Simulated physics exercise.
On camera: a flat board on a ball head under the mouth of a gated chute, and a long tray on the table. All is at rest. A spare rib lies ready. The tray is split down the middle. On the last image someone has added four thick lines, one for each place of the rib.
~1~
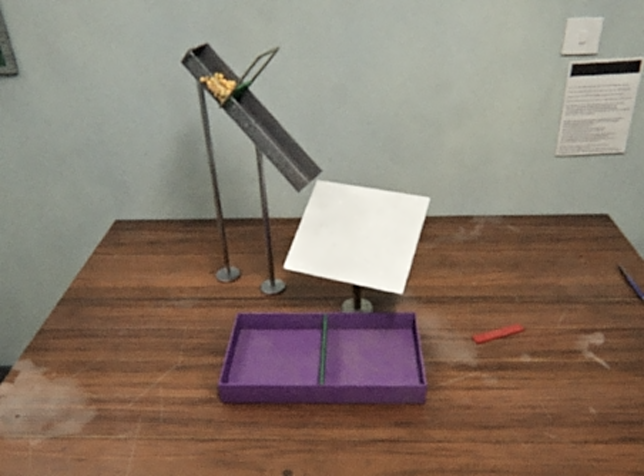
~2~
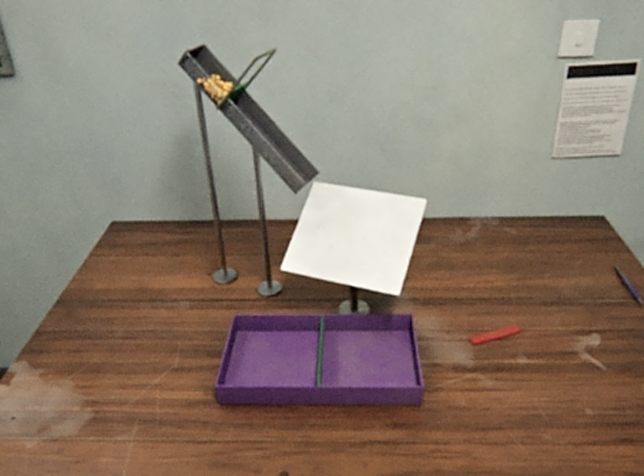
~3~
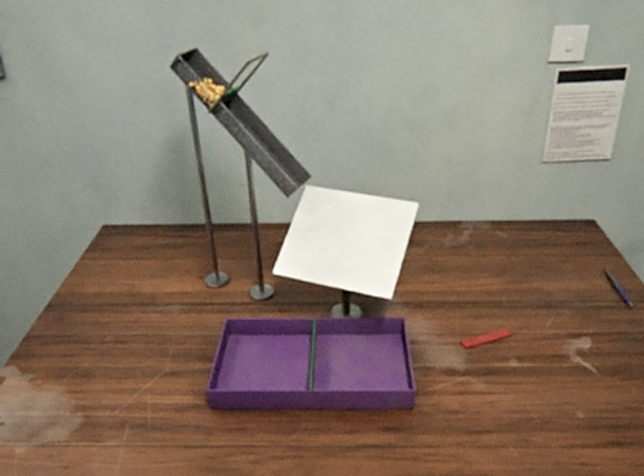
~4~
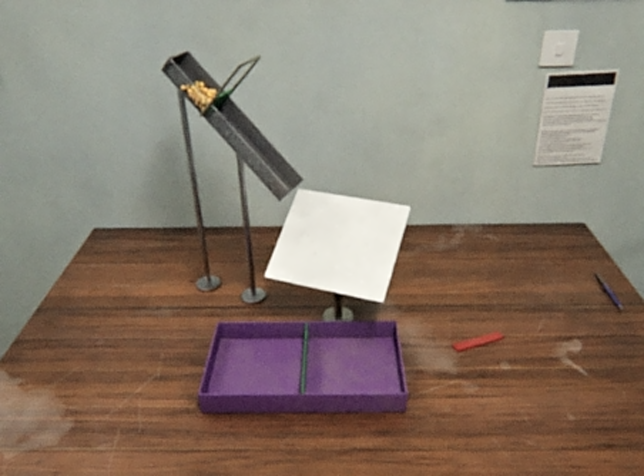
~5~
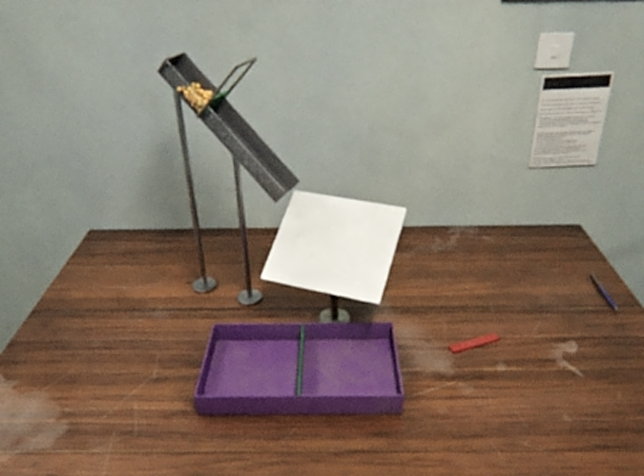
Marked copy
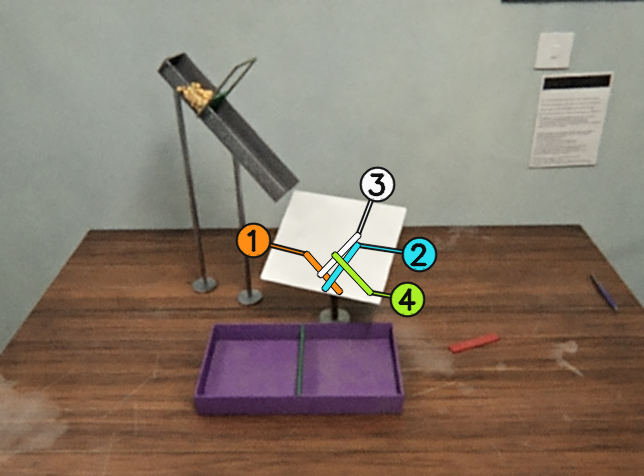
The view drifts slightly right over a motionless loaded chute, tilted white board and purple tray.
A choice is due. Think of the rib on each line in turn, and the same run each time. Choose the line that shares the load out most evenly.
2 beats the others.
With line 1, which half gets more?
The right half.
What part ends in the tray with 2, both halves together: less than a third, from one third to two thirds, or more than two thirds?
More than two thirds.
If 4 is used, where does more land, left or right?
Right.
On the marked copy, line 1 from (306, 254) to (339, 291); line 2 from (357, 245) to (325, 288); line 3 from (357, 235) to (320, 274); line 4 from (335, 255) to (370, 292).
Choosing 1, of what is caught, none in the left half, all in the right.
Choosing 2, of what is caught, about two thirds in the left half, about a third in the right.
Choosing 3, of what is caught, nearly all in the left half, a small part in the right.
Choosing 4, of what is caught, a small part in the left half, most in the right.
